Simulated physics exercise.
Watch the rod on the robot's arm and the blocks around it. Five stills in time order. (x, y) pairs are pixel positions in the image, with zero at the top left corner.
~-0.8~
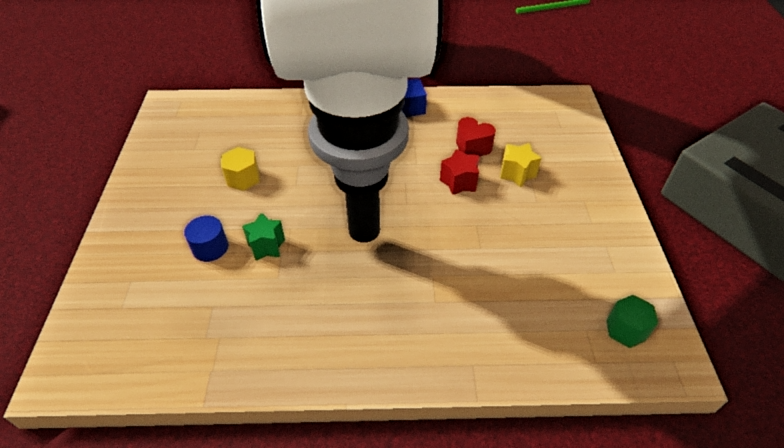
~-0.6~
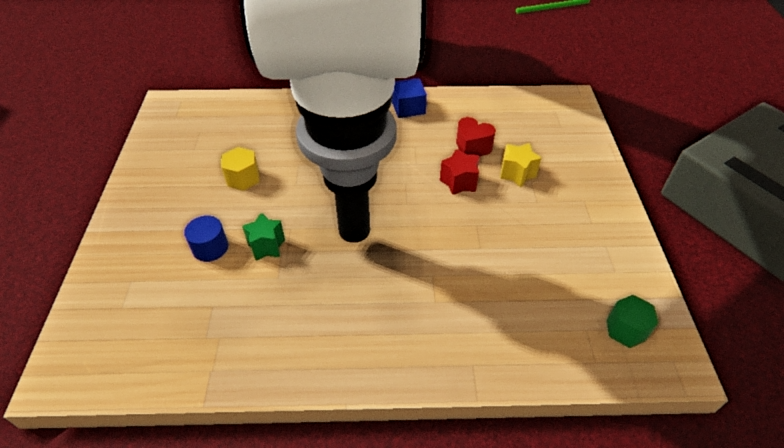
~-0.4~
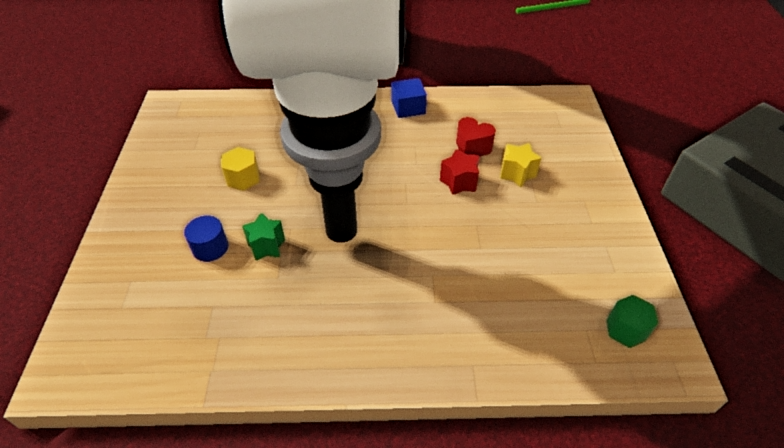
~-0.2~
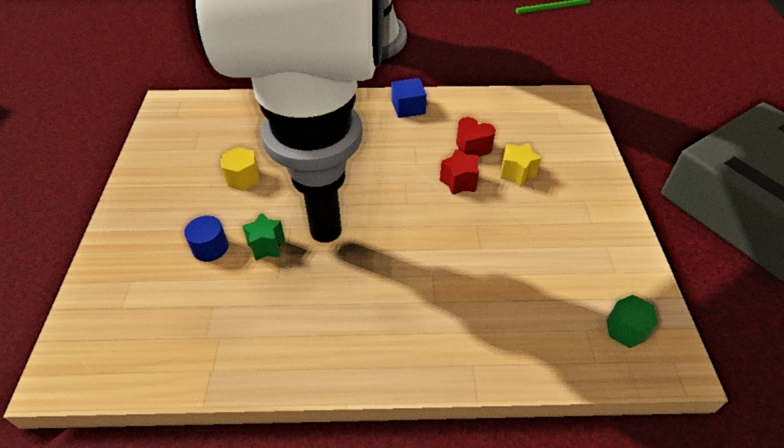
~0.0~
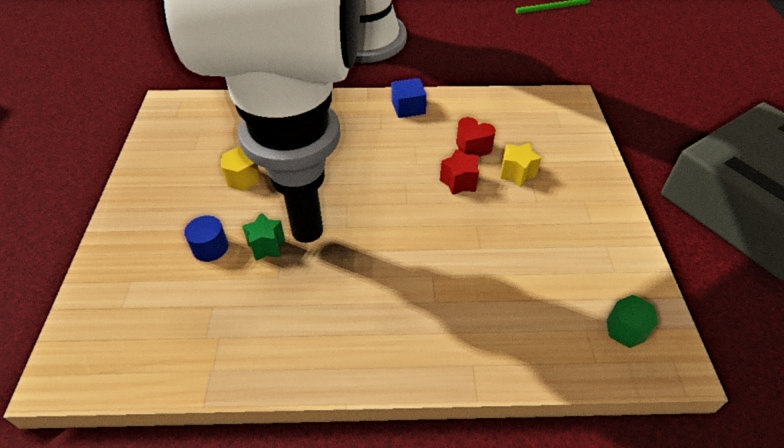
At the start, a robot arm holds a black rod over the middle of a wooden board scattered with small coloured blocks. The arm then slides the rod steadily left, drawing near the right side of the green star-shaped block, while all the blocks stay still.
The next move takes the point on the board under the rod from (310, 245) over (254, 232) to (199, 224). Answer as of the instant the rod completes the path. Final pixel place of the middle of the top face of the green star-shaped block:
That would be at about pixel (191, 227).
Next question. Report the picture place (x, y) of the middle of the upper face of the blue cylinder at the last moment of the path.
Put as a pixel place, it's (158, 248).
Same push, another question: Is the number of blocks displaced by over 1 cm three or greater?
It seems not.
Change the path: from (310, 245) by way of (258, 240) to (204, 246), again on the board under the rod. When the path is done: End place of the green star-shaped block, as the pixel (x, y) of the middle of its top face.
Around (168, 242).
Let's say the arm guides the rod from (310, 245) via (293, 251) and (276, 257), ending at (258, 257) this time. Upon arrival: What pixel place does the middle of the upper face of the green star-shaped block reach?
The spot you're after is about (230, 226) in the image.
On the path given first. One third of the way, rod at (269, 223); green star-shaped block at (239, 227), turned 35° anticlockwise.
Two thirds of the way, rod at (231, 216); blue cylinder at (174, 237); green star-shaped block at (208, 229), turned 65° anticlockwise.
At the end, rod at (194, 210); blue cylinder at (158, 248); yellow hexagonal block still; green star-shaped block at (191, 227), turned 105° anticlockwise.
